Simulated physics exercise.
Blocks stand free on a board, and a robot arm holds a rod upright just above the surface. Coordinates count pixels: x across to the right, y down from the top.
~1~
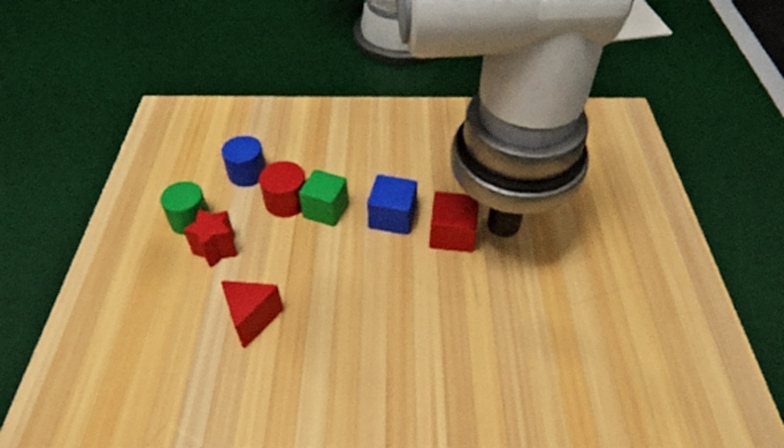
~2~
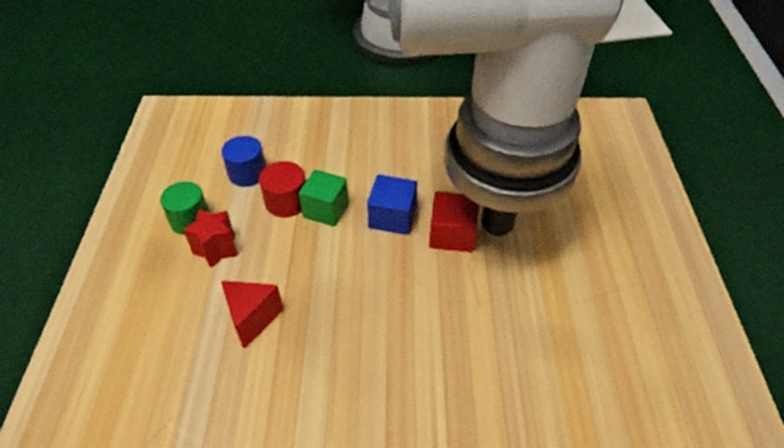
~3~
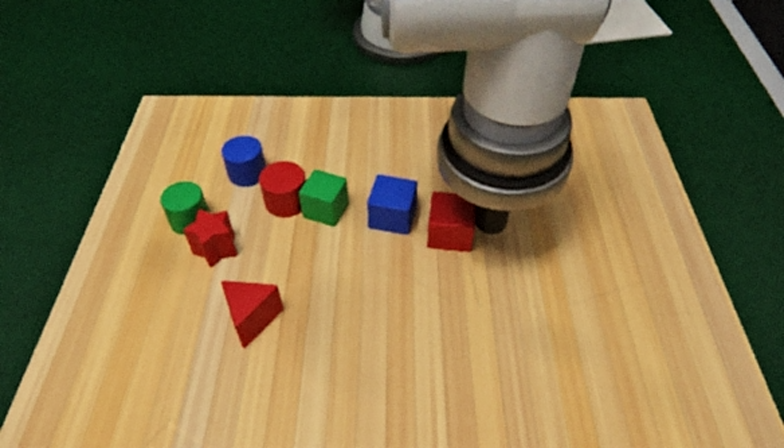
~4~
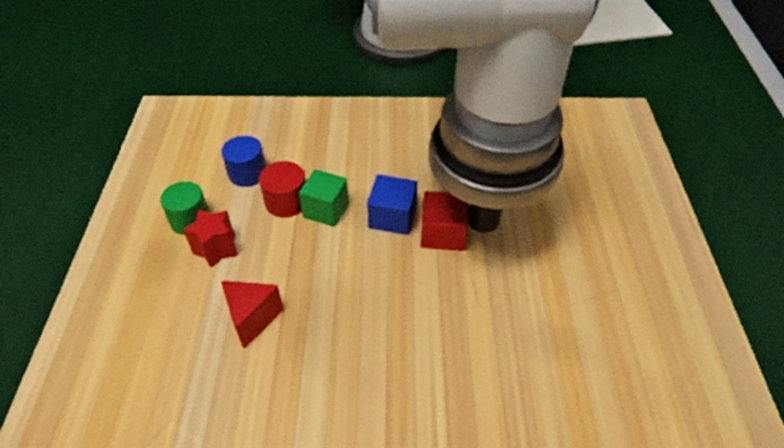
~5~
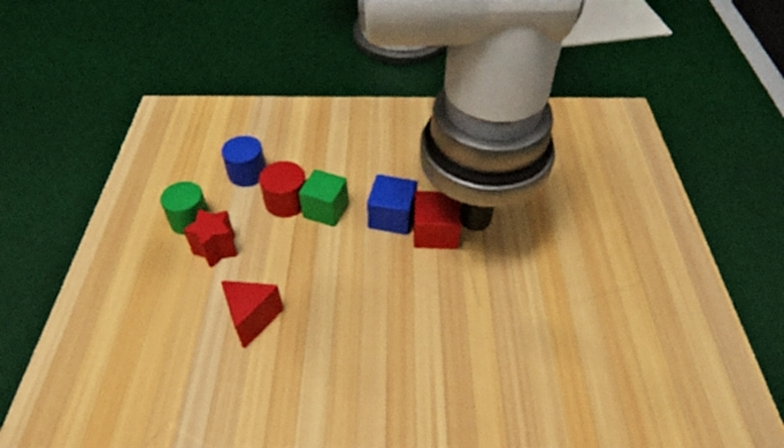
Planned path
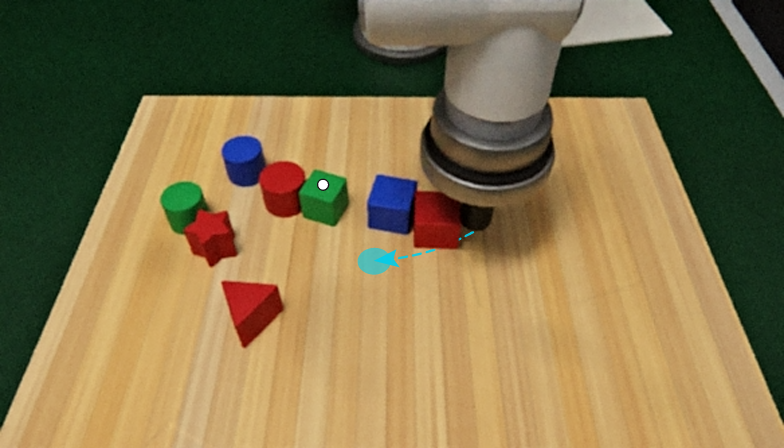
Robot arm moving left over a wooden board, its rod nudging a red cube slightly left up to a blue cube.
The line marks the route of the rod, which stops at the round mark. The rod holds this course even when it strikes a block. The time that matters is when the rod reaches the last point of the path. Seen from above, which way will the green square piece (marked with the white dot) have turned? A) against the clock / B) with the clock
That would be A.
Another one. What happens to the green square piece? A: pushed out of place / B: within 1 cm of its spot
Option A.
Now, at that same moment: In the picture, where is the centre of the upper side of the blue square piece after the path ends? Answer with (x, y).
That would be at about pixel (356, 176).
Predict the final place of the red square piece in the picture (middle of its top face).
Roughly at (347, 209).
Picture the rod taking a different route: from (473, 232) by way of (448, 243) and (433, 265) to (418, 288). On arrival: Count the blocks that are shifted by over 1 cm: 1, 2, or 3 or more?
Blocks that move over 1 cm: Two.
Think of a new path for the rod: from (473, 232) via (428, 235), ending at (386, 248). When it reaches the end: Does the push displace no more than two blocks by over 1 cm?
No - that is not the case.
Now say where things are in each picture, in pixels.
In the first frame, rod tip (503, 225); block tops, red circle (282, 176); green square piece (323, 185); blue square piece (393, 191); red square piece (455, 209).
In the second frame, rod (497, 224); blocks unchanged.
In the third frame, rod (491, 222); red square piece (453, 208).
In the fourth frame, rod (483, 221); red square piece (446, 208).
In the fifth frame, rod (475, 219); red circle (282, 176); green square piece (323, 185); blue square piece (393, 191); red square piece (438, 207).
Path on the board, from (473, 232) over (427, 252) to (374, 261); the dot is on the green square piece.
The first path, step by step. One third of the way, rod (445, 233); blue square piece (375, 187), turned 15° clockwise; red square piece (407, 213), turned 25° clockwise.
Two thirds of the way, rod (411, 243); red circle (274, 175); green square piece (315, 178), turned 25° anticlockwise; blue square piece (363, 181), turned 40° clockwise; red square piece (375, 214), turned 55° clockwise.
At the end, rod (374, 248); red circle (272, 175); green square piece (315, 175), turned 35° anticlockwise; blue square piece (356, 176), turned 65° clockwise; red square piece (347, 209), turned 80° clockwise.
